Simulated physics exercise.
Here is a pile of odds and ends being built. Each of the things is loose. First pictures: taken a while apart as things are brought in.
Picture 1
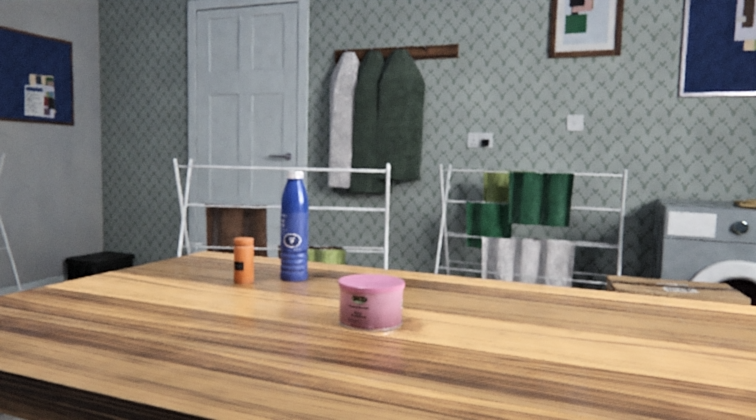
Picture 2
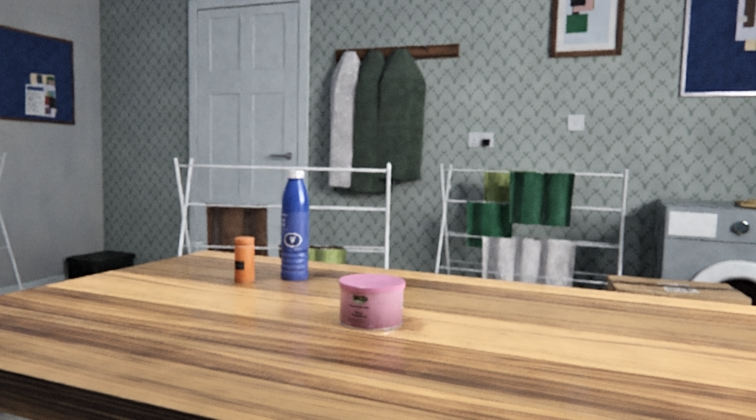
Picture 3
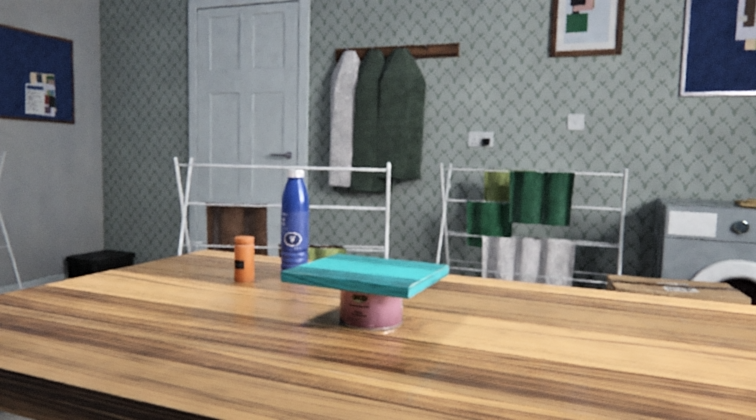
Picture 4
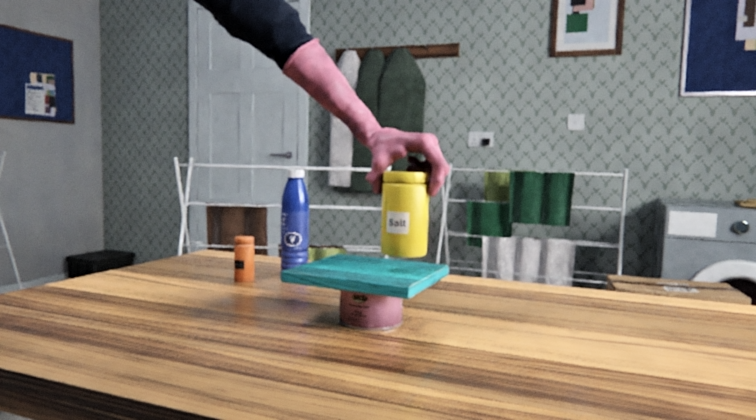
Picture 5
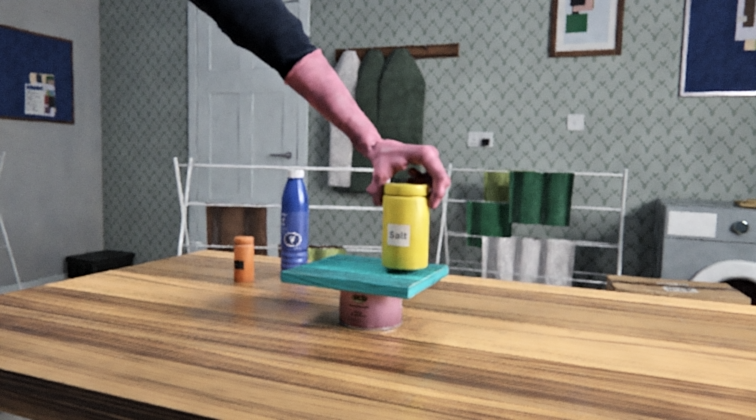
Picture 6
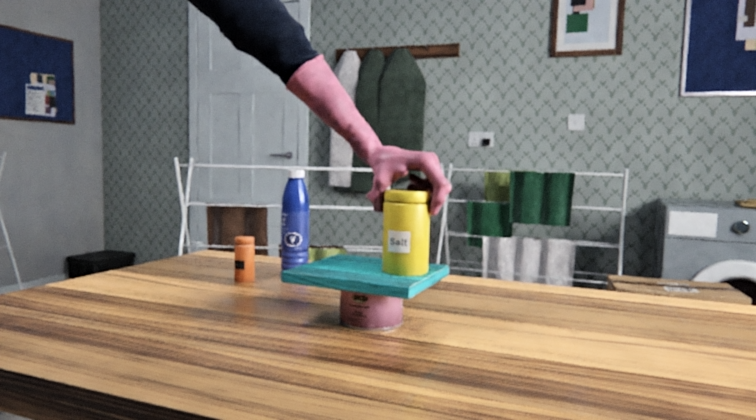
A wooden tabletop fills the lower view, seen from a fixed camera just above its surface, in a room with patterned wallpaper and drying racks. A pink tub sits near the centre, with an orange shaker and a blue bottle behind it to the left. A turquoise board appears across the tub, then a hand reaches in from the upper left and lowers a yellow jar onto the board's right side.
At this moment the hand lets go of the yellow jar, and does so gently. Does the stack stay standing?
The pile bears the load.
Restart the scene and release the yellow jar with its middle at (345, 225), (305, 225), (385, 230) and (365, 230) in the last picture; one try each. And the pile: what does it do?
First try: It stays up; second try: It gives way; third try: It stays up; fourth try: It stays up.
Then, 0.70 s on from there, no change.
Then, 1.60 s on from there, yellow jar resting near (407, 232).
In the end, all 5 unmoved. At the end, from the last picture's camera, yellow jar near (407, 232). The pile stays up.
